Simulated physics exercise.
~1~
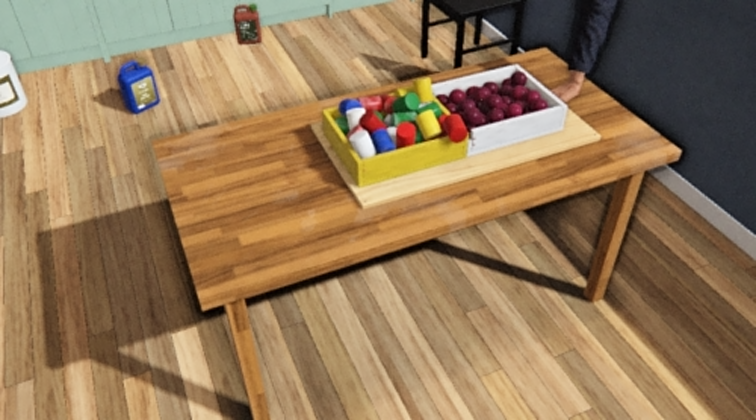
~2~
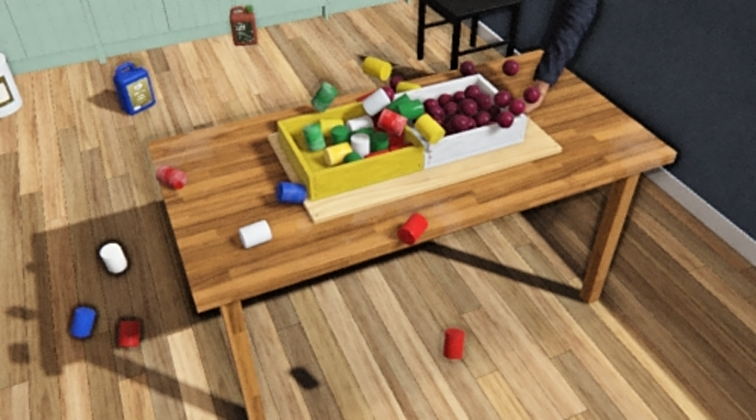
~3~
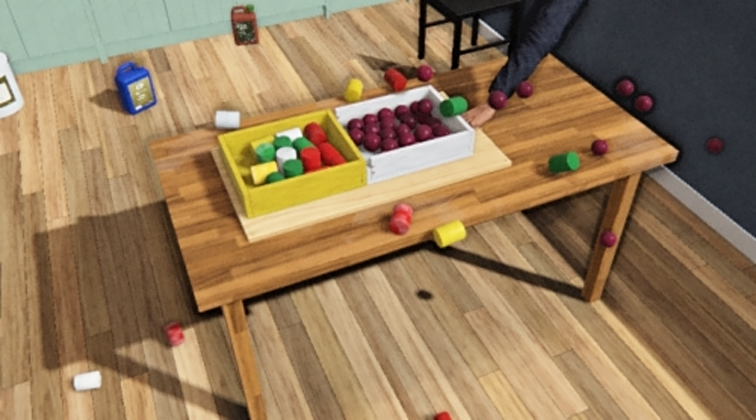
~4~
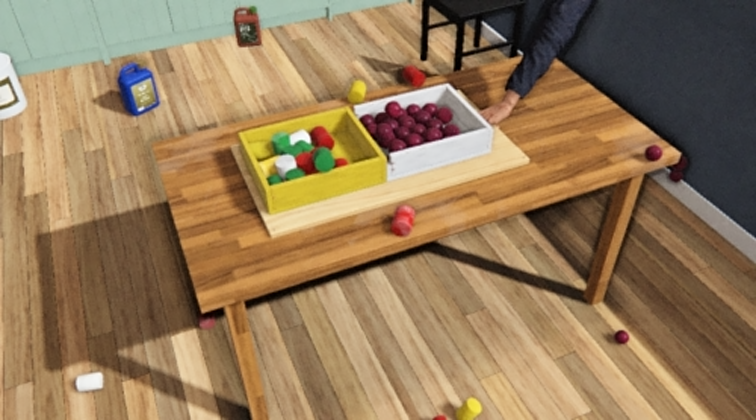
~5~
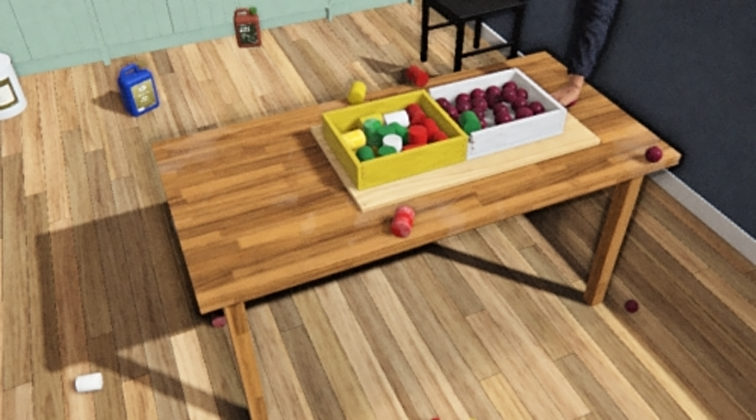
On a wooden table in a room with a plank floor, a hand grips a board carrying a yellow box packed with coloured jars and a white box full of red onions. The hand shoves the board left, and jars fly out over the table and floor while onions hop above the white box. Farther left, more jars tumble and several onions scatter off to the right. The board then slides back right to its starting place. Both boxes stay on it, the yellow one visibly emptier, with stray jars and onions lying around.
